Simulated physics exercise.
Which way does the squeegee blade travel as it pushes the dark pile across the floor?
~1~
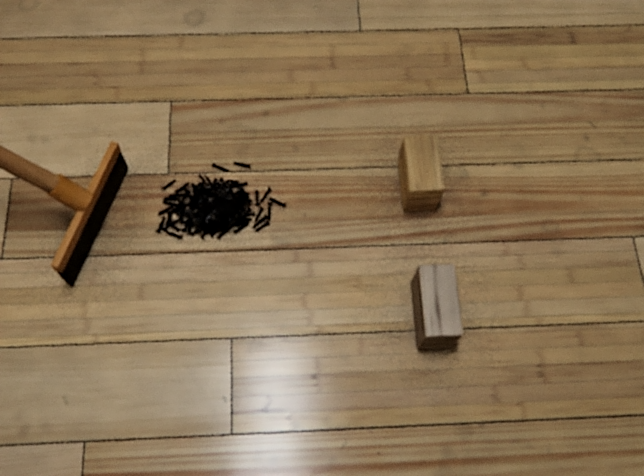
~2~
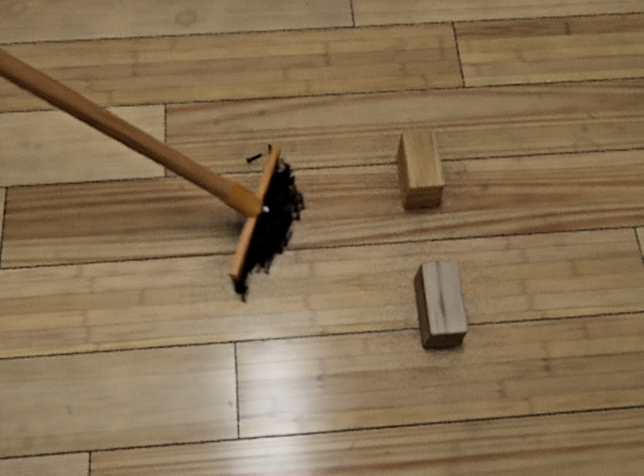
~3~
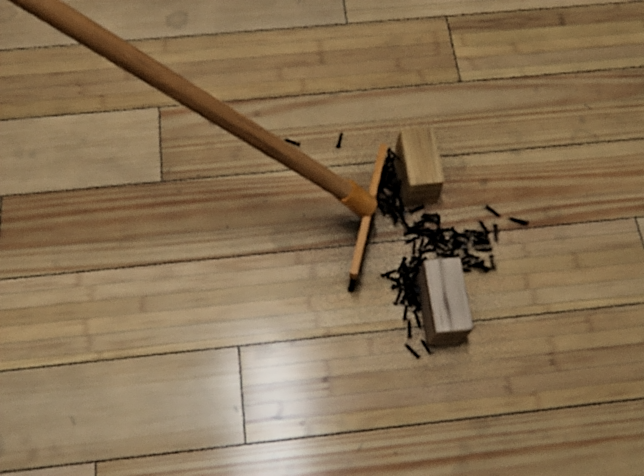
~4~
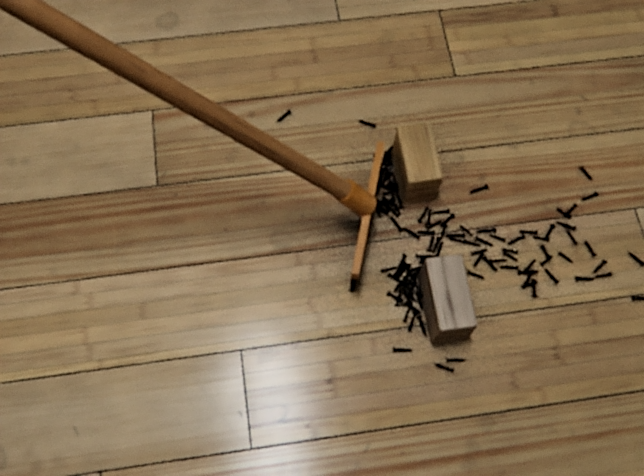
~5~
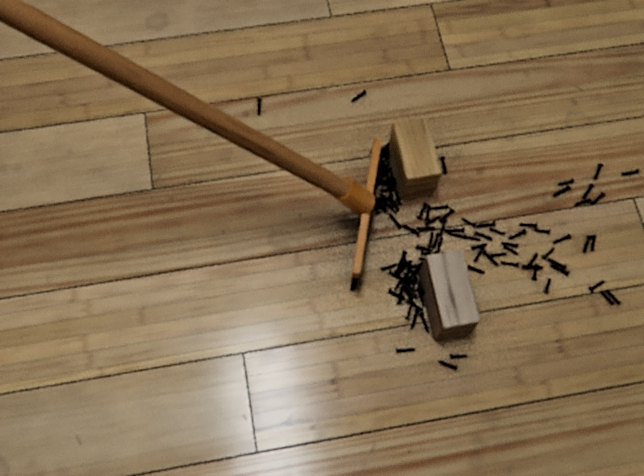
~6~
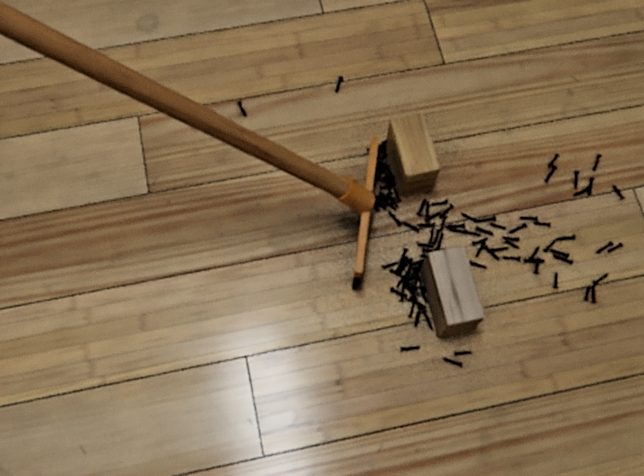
The blade moves to the right, towards the two wooden blocks.
Squeegee pushing a pile of small black screws rightwards against two wooden blocks, many spilling through the gap and scattering beyond.
